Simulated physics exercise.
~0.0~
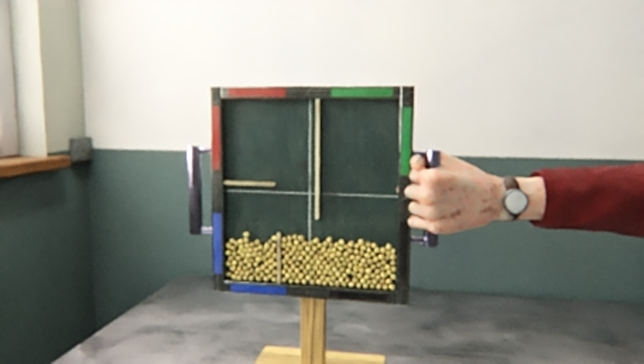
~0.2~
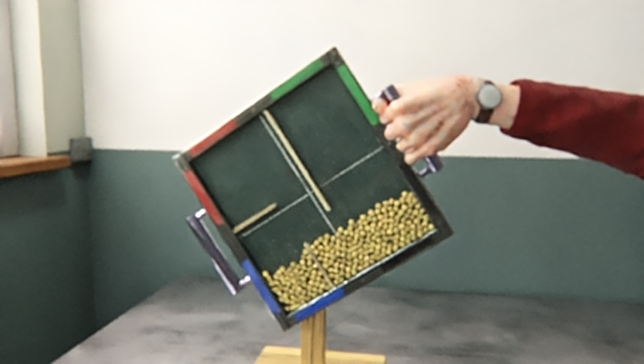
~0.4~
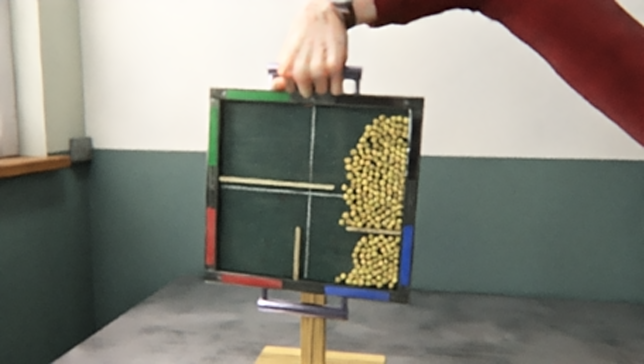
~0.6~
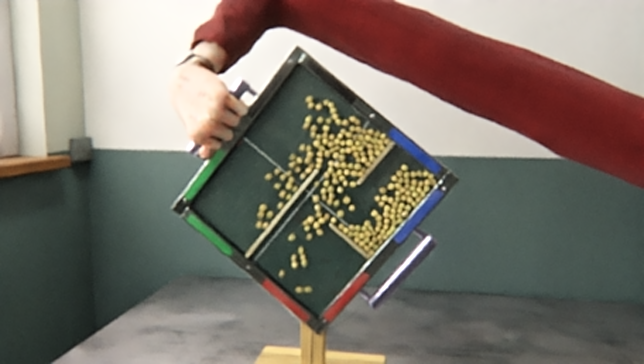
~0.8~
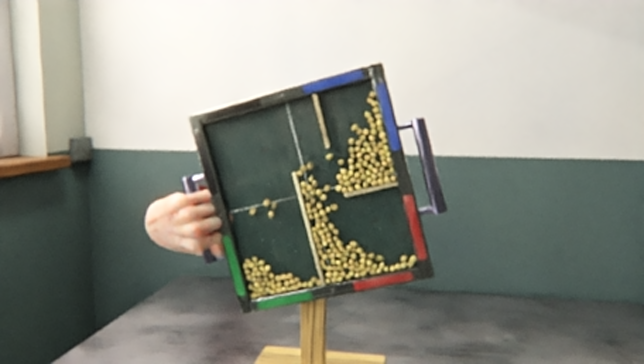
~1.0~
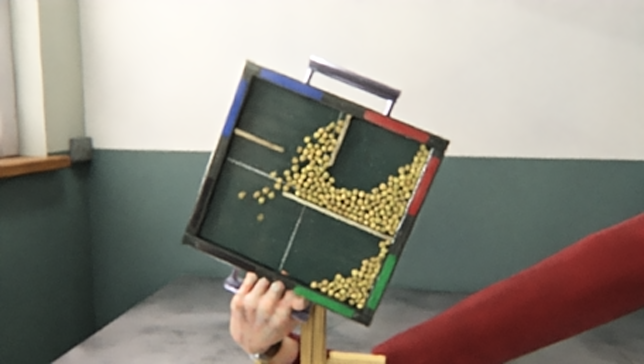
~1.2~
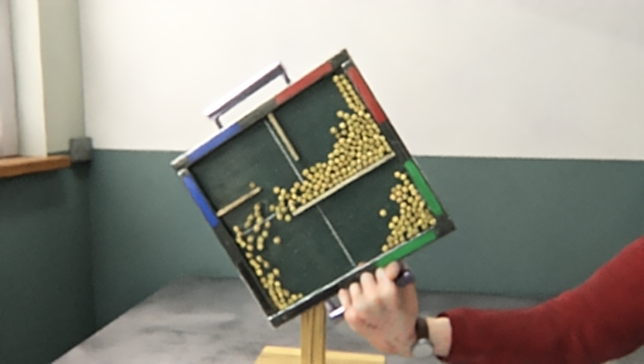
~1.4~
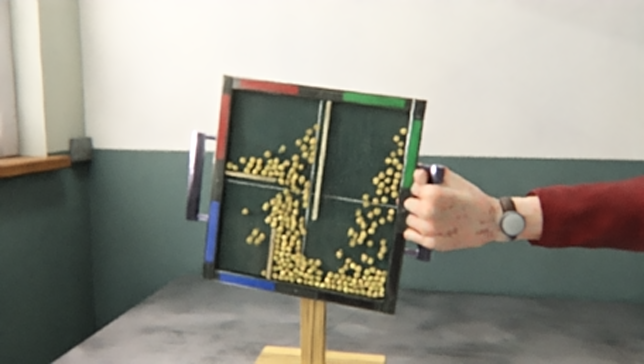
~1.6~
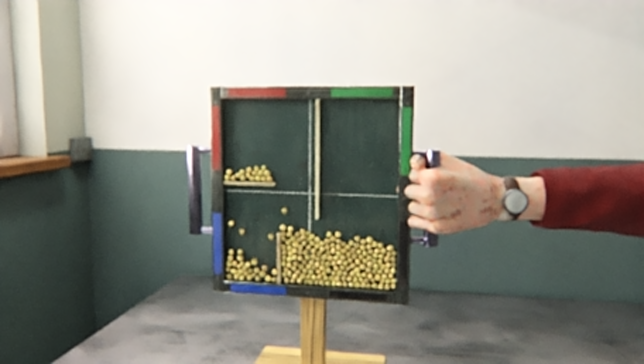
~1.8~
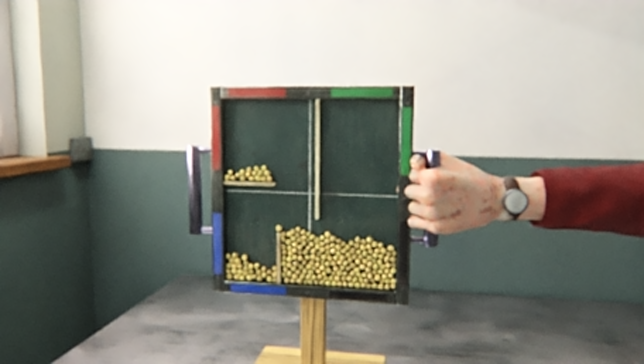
To begin with, a hand in a red sleeve grips a handle of an upright, windowed box on a wooden stand, with pale round beans lying along its bottom. The hand turns the box counterclockwise, and the beans slide right, heaping up against one side. As the box tips over, they spill past the inner strips and split into separate piles. Carried on around, they pour across the dividers, some gathering by the green edge. The box comes upright and stops, and the last beans drop, leaving most at lower right, fewer at lower left beside blue, a small heap on the red quarter's ledge, and the green quarter empty.
